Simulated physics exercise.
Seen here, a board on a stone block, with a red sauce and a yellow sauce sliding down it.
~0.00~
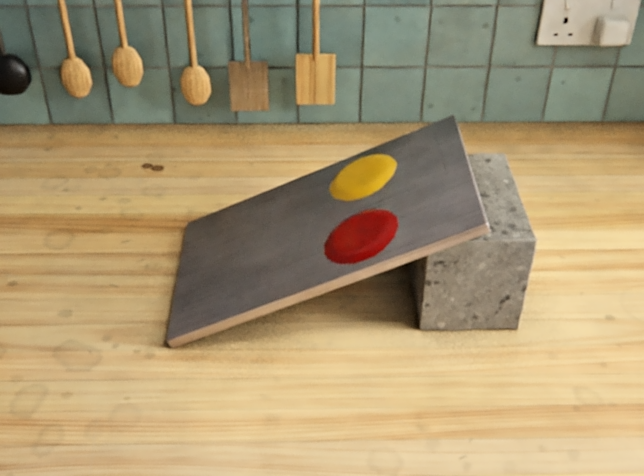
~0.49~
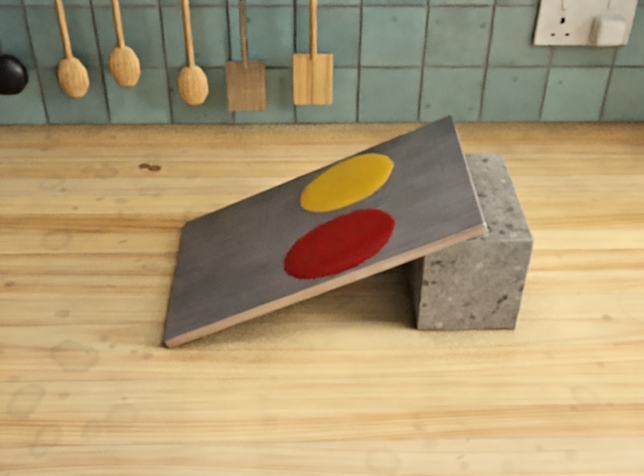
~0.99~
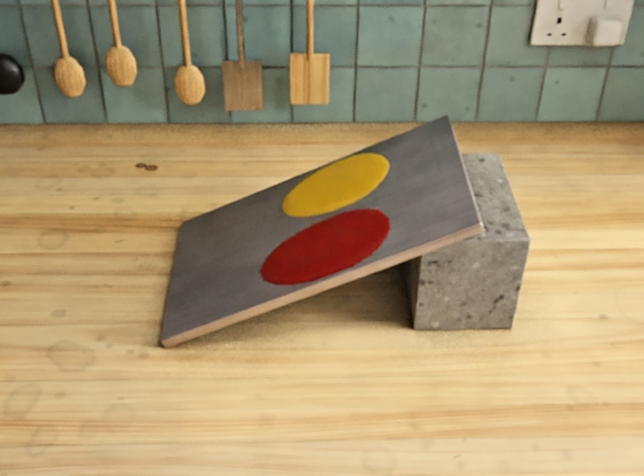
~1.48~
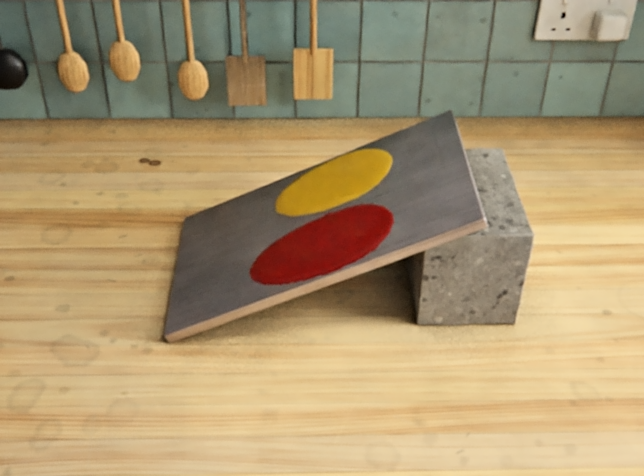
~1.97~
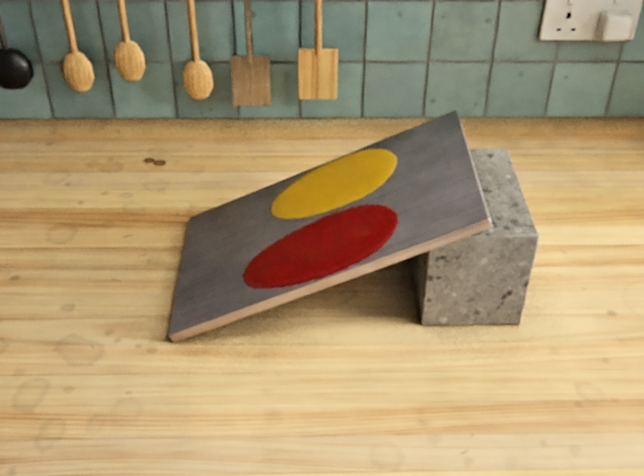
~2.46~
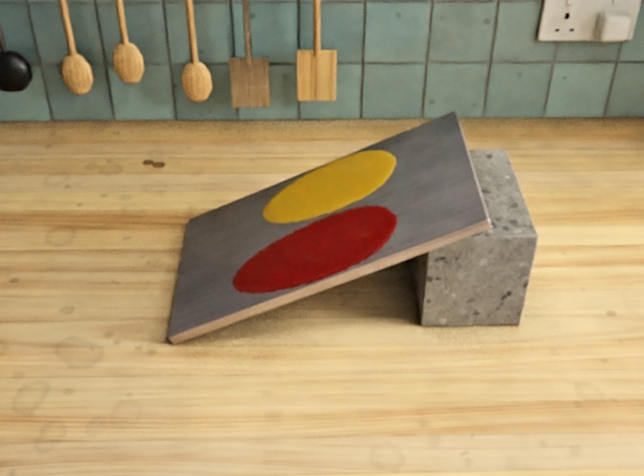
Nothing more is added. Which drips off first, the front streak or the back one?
The front one.
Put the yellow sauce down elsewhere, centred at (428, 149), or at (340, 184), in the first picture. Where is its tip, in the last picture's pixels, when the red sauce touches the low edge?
One: (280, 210). Two: (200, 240).
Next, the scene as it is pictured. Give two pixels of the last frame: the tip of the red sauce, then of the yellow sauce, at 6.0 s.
About (190, 296) and (230, 225).
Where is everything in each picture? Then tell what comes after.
The first frame shows tip of the red sauce half way down; tip of the yellow sauce (338, 185) half way down.
The second frame shows tip of the red sauce (291, 260) half way down; tip of the yellow sauce half way down.
The third frame shows tip of the red sauce three quarters of the way down; tip of the yellow sauce (292, 200) half way down.
The fourth frame shows tip of the red sauce (260, 267) three quarters of the way down; tip of the yellow sauce three quarters of the way down.
The fifth frame shows tip of the red sauce three quarters of the way down; tip of the yellow sauce (278, 204) three quarters of the way down.
The sixth frame shows tip of the red sauce (242, 277) three quarters of the way down; tip of the yellow sauce three quarters of the way down.
By 4.3 s, the red sauce is close to the edge; the yellow sauce is three quarters of the way down.
By 7.2 s, the red sauce is at the low edge; the yellow sauce is three quarters of the way down.
